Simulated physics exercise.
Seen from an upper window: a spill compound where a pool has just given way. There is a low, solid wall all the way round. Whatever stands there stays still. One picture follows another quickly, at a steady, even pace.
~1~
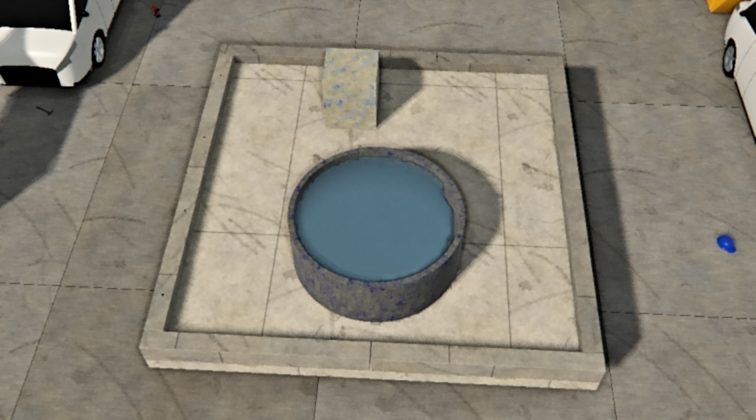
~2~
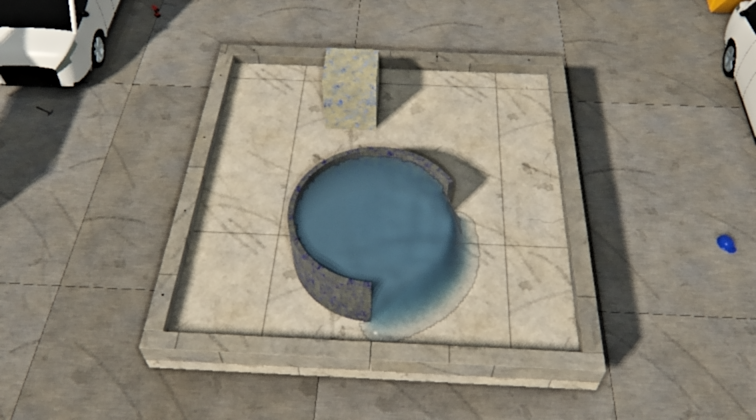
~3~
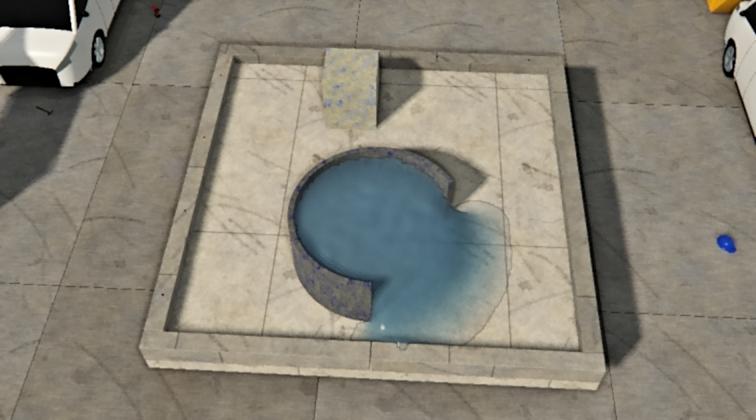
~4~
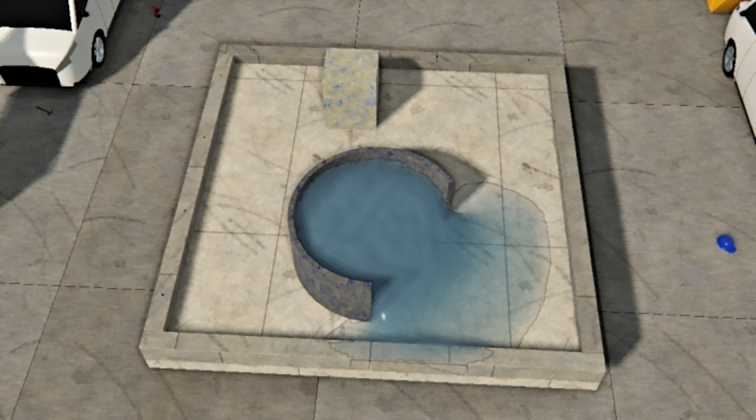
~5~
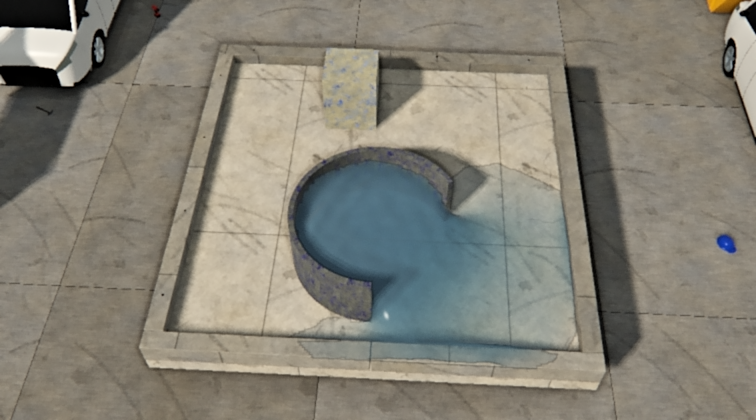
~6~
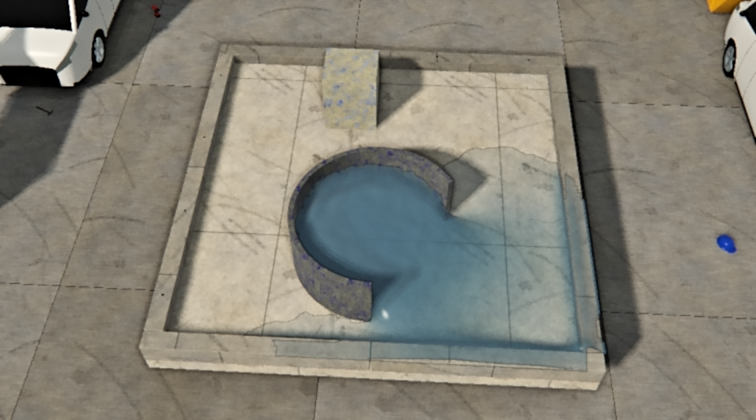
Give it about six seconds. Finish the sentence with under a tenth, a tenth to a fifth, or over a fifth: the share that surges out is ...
The share that surges out is over a fifth.
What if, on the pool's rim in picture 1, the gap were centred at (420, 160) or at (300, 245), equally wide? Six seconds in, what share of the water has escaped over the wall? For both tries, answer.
You'd see close to 20 per cent in the first try and close to 34 per cent in the second.
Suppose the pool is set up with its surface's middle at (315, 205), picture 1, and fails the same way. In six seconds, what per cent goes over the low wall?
Close to 28 parts in a hundred.
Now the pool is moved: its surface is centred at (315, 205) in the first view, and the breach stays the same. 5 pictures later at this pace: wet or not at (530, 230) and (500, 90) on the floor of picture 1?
In the order asked: Soaked and spared.
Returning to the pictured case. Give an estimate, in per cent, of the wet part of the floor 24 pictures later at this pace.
I reckon 75 per cent or so.
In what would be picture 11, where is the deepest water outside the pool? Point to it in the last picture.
Check roughly (569, 318).
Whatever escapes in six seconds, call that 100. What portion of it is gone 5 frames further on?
My reading is near 35 per cent.
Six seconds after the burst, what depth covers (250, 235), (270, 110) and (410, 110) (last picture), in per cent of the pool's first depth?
First 2, next 6, last 14 in a hundred.
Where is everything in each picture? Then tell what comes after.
The first picture shows still water in the pool at (376, 216).
In the second picture, the front is at (368, 330), out from the gap at (445, 274).
In the third picture, the front is at (482, 207), out from the gap at (445, 277).
In the fourth picture, the front is at (517, 198), out from the gap at (444, 279).
In the fifth picture, the front is at (546, 190), out from the gap at (444, 279).
In the sixth picture, water pours out at (444, 280) and has run to (557, 167).
A moment on, water covers 30 % of the floor; the low wall has let 7 % over.
Next, water covers 35 % of the floor; the low wall has let 13 % over.
Then, water covers 45 % of the floor; the low wall has let 30 % over.
Later, water covers 65 % of the floor; the low wall has let 34 % over.
In the end, water covers 80 % of the floor; the low wall has let 35 % over.
